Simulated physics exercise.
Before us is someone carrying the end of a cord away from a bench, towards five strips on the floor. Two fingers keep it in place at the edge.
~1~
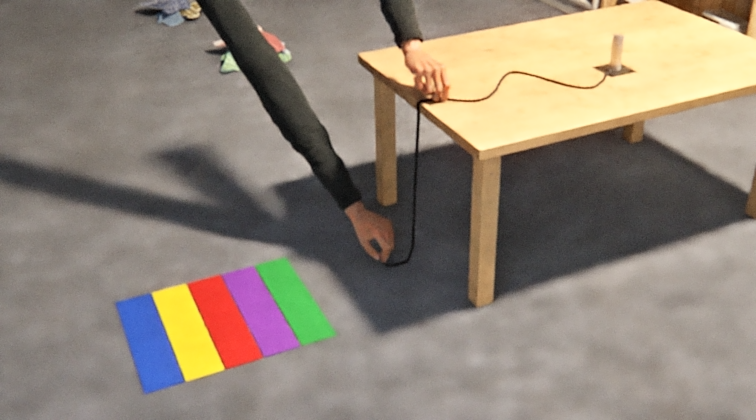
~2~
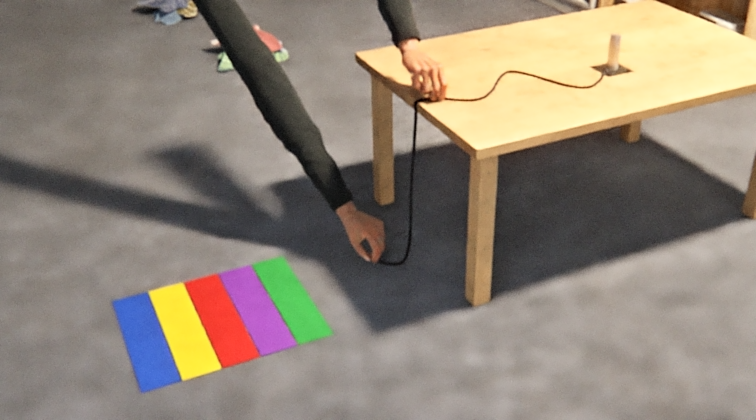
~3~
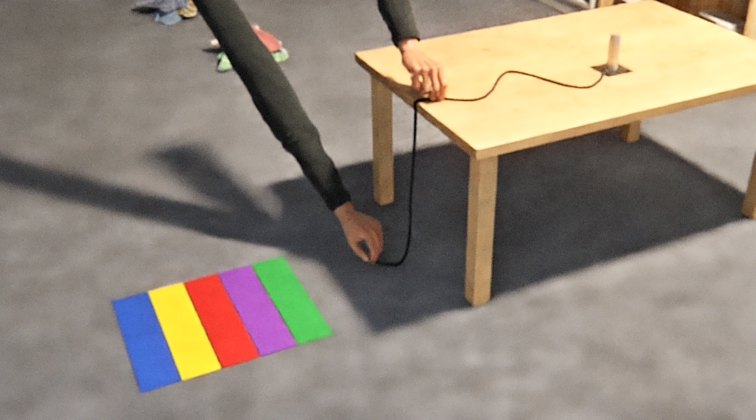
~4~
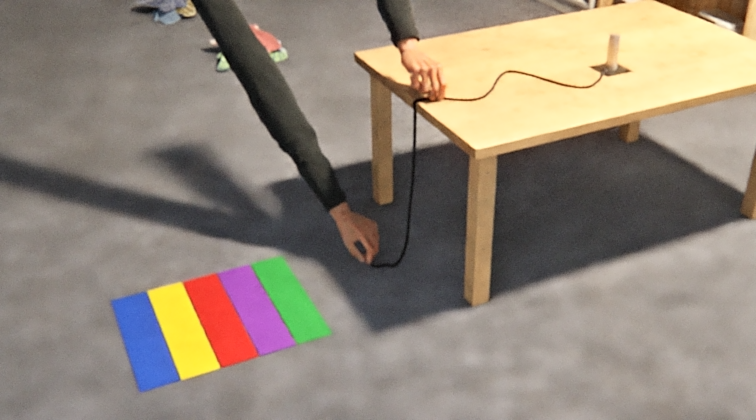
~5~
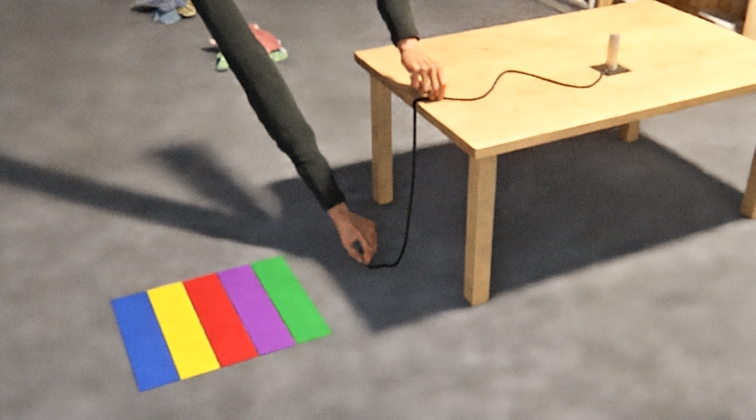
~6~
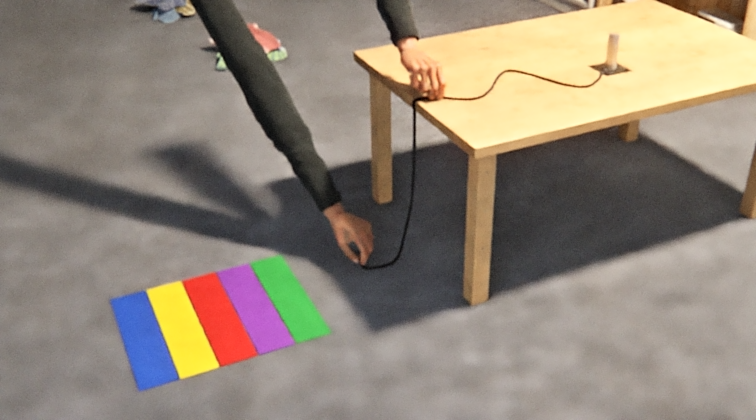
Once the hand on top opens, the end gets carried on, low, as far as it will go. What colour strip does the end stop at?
Yellow.
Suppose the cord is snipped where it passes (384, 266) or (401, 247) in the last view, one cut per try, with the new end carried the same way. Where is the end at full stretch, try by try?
Going through both, you get (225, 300) and then (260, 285).
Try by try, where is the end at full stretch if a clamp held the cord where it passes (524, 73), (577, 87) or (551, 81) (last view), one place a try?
Those spots come out as (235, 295), (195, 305) and (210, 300).
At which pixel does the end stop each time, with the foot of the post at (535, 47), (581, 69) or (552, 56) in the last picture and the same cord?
Try by try, about (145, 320), (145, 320) and (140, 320).
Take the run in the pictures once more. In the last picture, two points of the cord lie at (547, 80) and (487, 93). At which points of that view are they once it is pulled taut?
I'd put the first at about (521, 83) and the other at about (420, 101).
Soon after, end near (235, 295); over purple.
Then, end near (199, 304); over red.
At full stretch, end near (179, 310); over yellow. It halts on the yellow strip.
